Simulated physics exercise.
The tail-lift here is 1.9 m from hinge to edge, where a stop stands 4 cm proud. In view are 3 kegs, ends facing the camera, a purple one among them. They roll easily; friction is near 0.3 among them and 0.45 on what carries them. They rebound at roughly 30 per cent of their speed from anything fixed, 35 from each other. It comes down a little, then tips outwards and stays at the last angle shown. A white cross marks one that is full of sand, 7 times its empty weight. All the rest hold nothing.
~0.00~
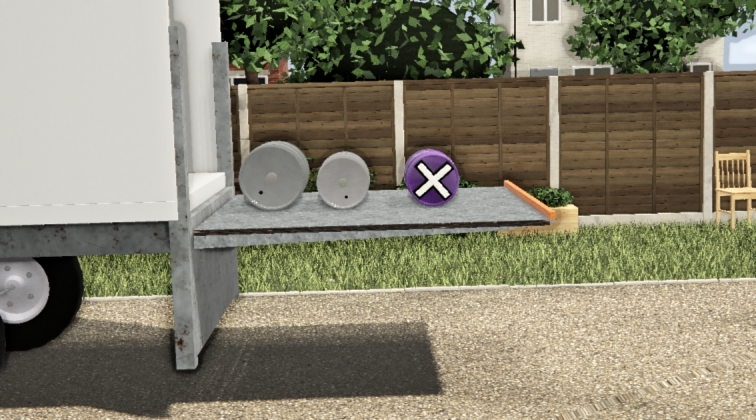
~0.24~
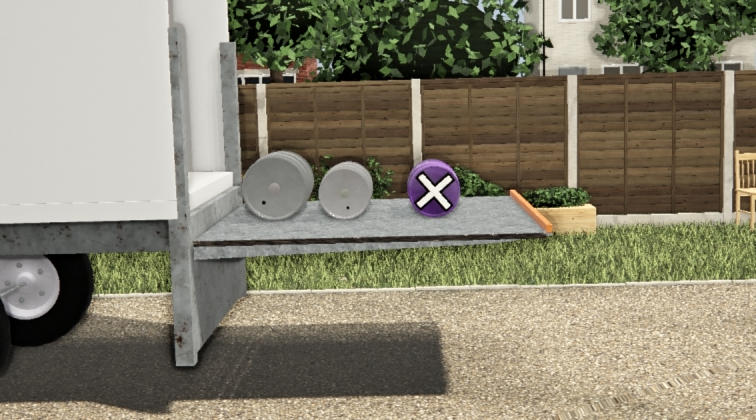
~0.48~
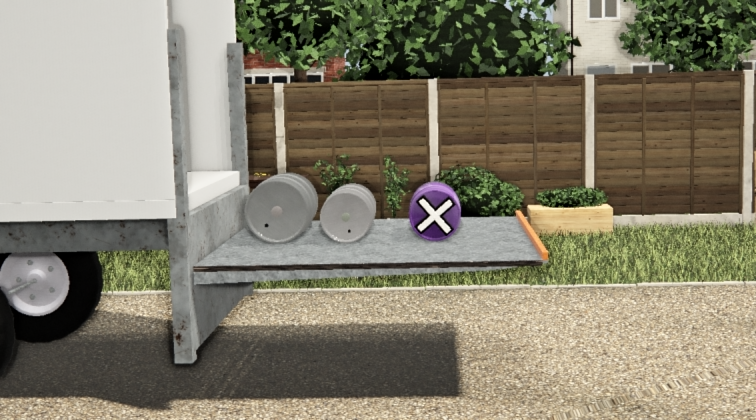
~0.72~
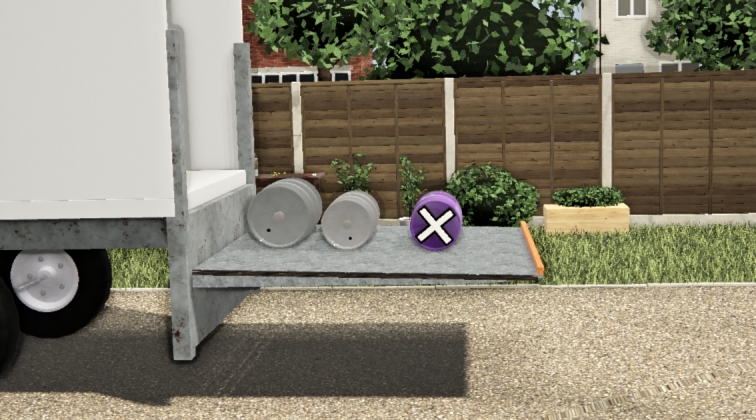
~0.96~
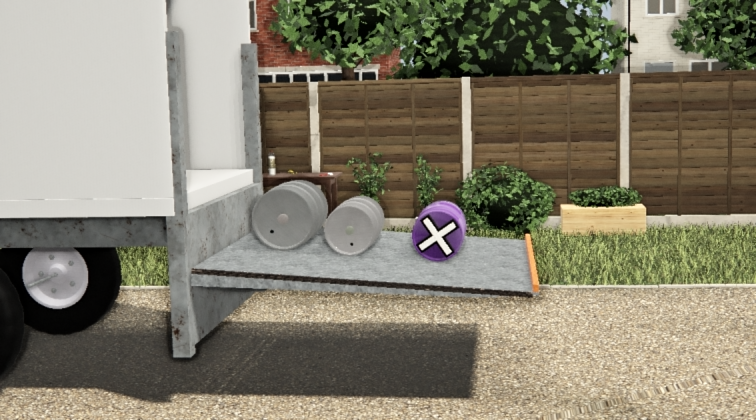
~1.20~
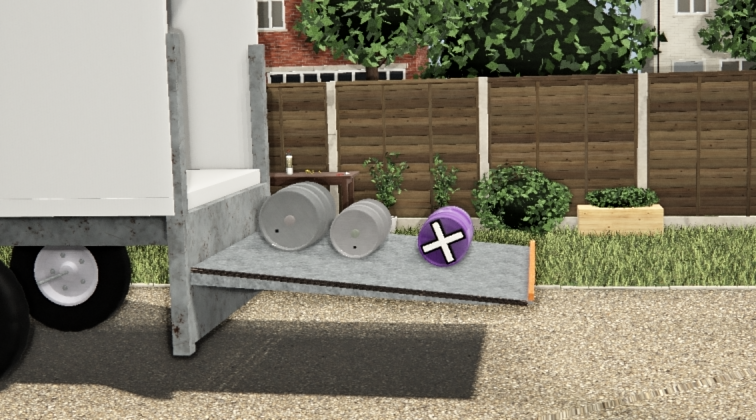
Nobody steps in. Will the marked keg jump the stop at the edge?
The purple keg stays on the plate.
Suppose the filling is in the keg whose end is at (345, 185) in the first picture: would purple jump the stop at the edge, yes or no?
Then purple yes.
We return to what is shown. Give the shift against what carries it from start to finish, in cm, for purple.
Moved: Purple 50.
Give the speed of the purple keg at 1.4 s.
Near 0.3 m/s.
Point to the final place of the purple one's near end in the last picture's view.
Near (512, 249).
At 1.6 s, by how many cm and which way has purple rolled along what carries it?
Purple 15 right.
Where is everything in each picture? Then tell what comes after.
In the first picture, purple at (434, 181); plate level; stop at (552, 215); white cross at (434, 181).
In the second picture, purple at (435, 192); plate level.
In the third picture, purple at (435, 216); plate level.
In the fourth picture, purple at (435, 226); plate tilted 2°; stop at (541, 271).
In the fifth picture, purple at (437, 237); plate tilted 4°.
In the sixth picture, purple at (443, 243); plate tilted 6°; stop at (531, 297).
After 1.4 s, purple is on the plate, 50 cm from the stop, rolling right; 0 gone from the plate.
After 1.6 s, purple is on the plate, 40 cm from the stop, rolling right; 0 gone from the plate.
After 2.1 s, purple is on the plate, 15 cm from the stop, rolling right; 0 gone from the plate.
At rest (3.3 s), purple is on the plate, 10 cm from the stop; 0 gone from the plate.
